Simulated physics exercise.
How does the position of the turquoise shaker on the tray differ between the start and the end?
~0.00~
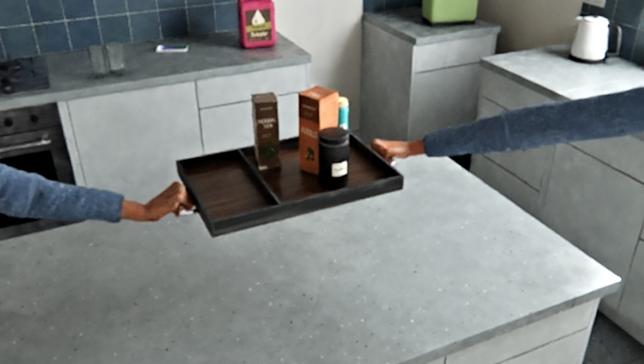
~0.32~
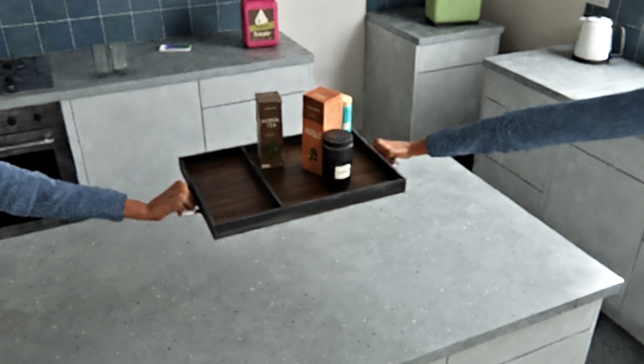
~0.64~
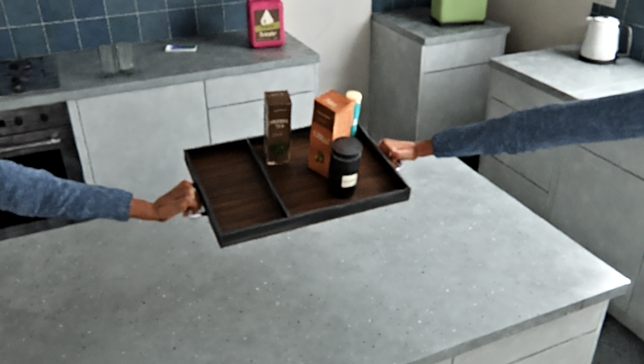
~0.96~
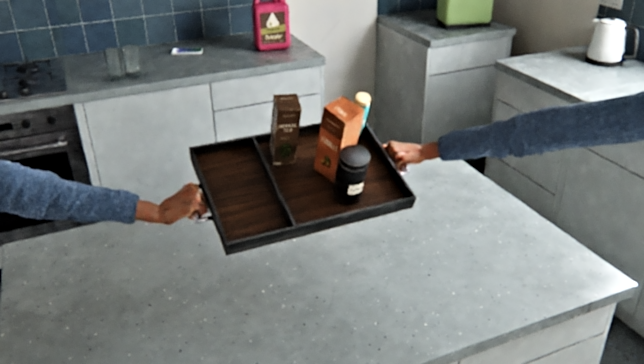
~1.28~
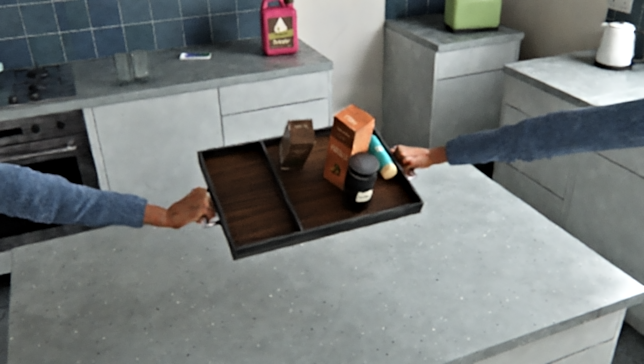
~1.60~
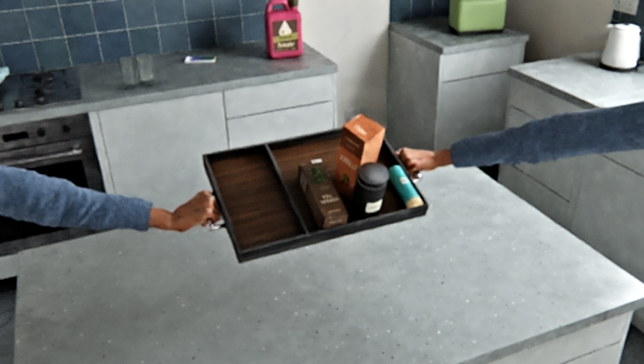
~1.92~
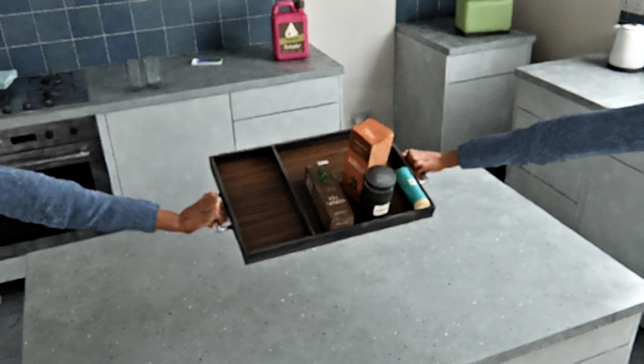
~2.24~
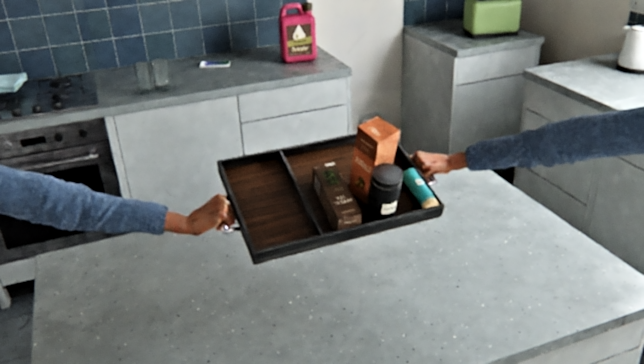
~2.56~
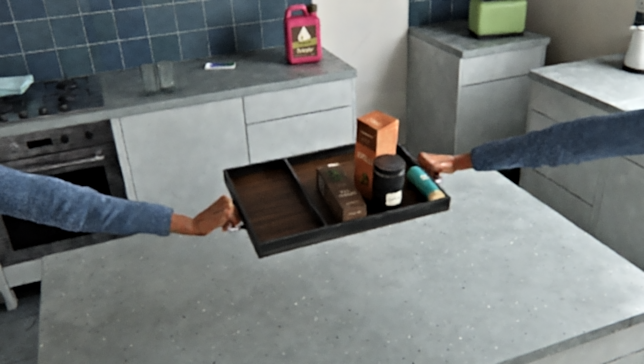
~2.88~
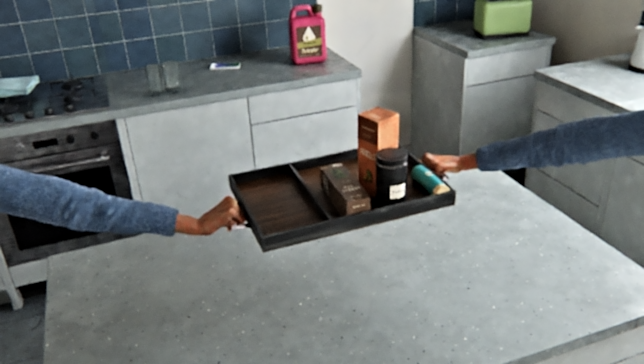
At the start the turquoise shaker stands upright behind the orange carton. At the end it lies on its side on the tray, to the right of the black jar.
